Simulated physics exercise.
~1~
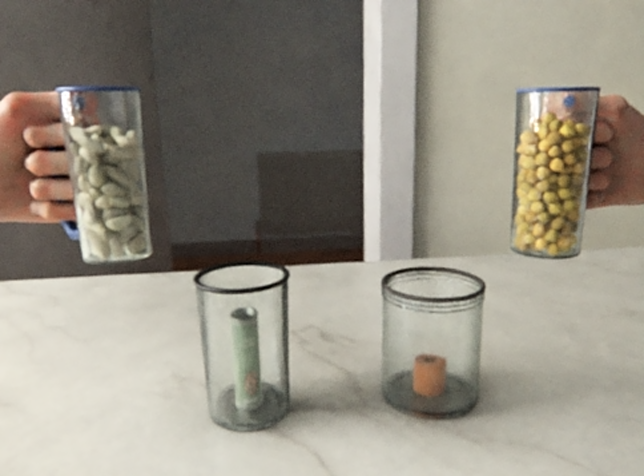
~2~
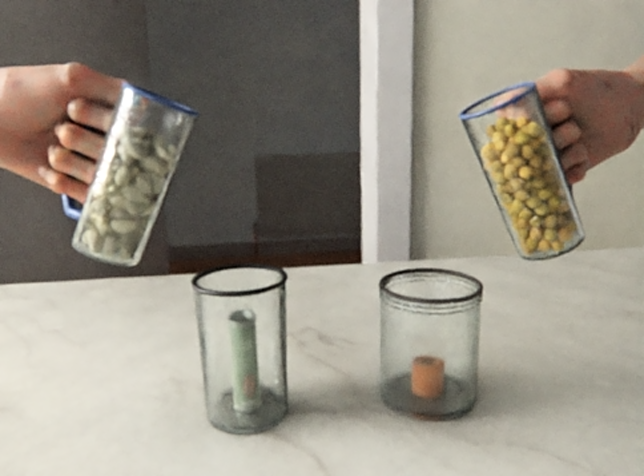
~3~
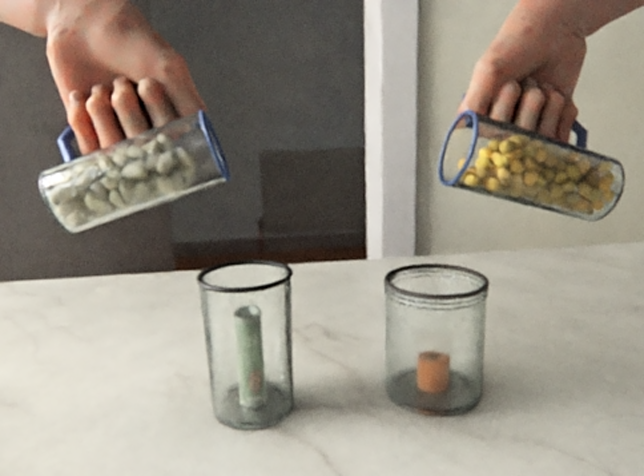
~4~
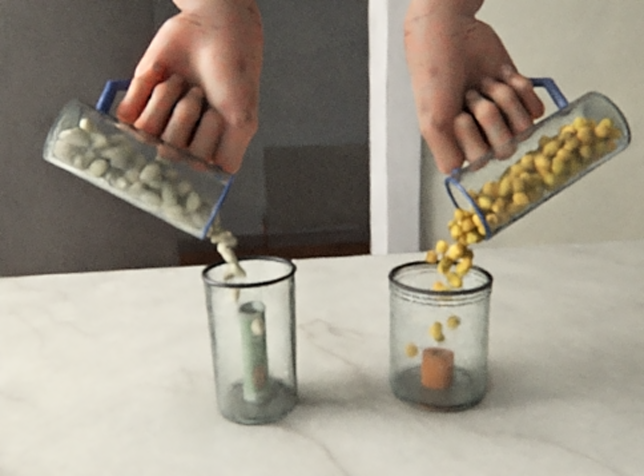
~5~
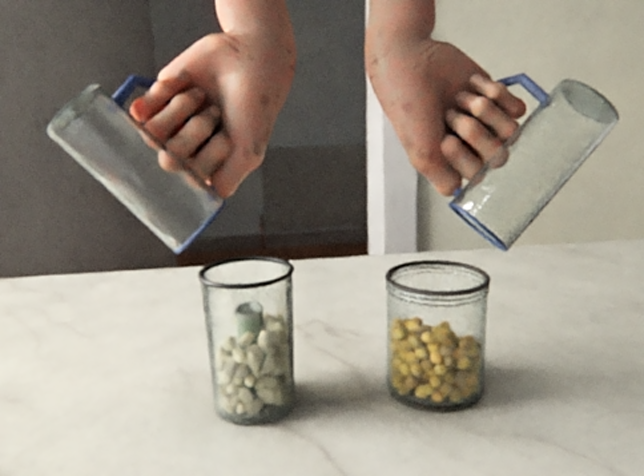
Two hands tipped clear cups of pale and yellow bean-like pieces over two clear containers, pouring until both cups were empty. The top of the green tube still poked out on the left, while the short orange piece on the right was buried.
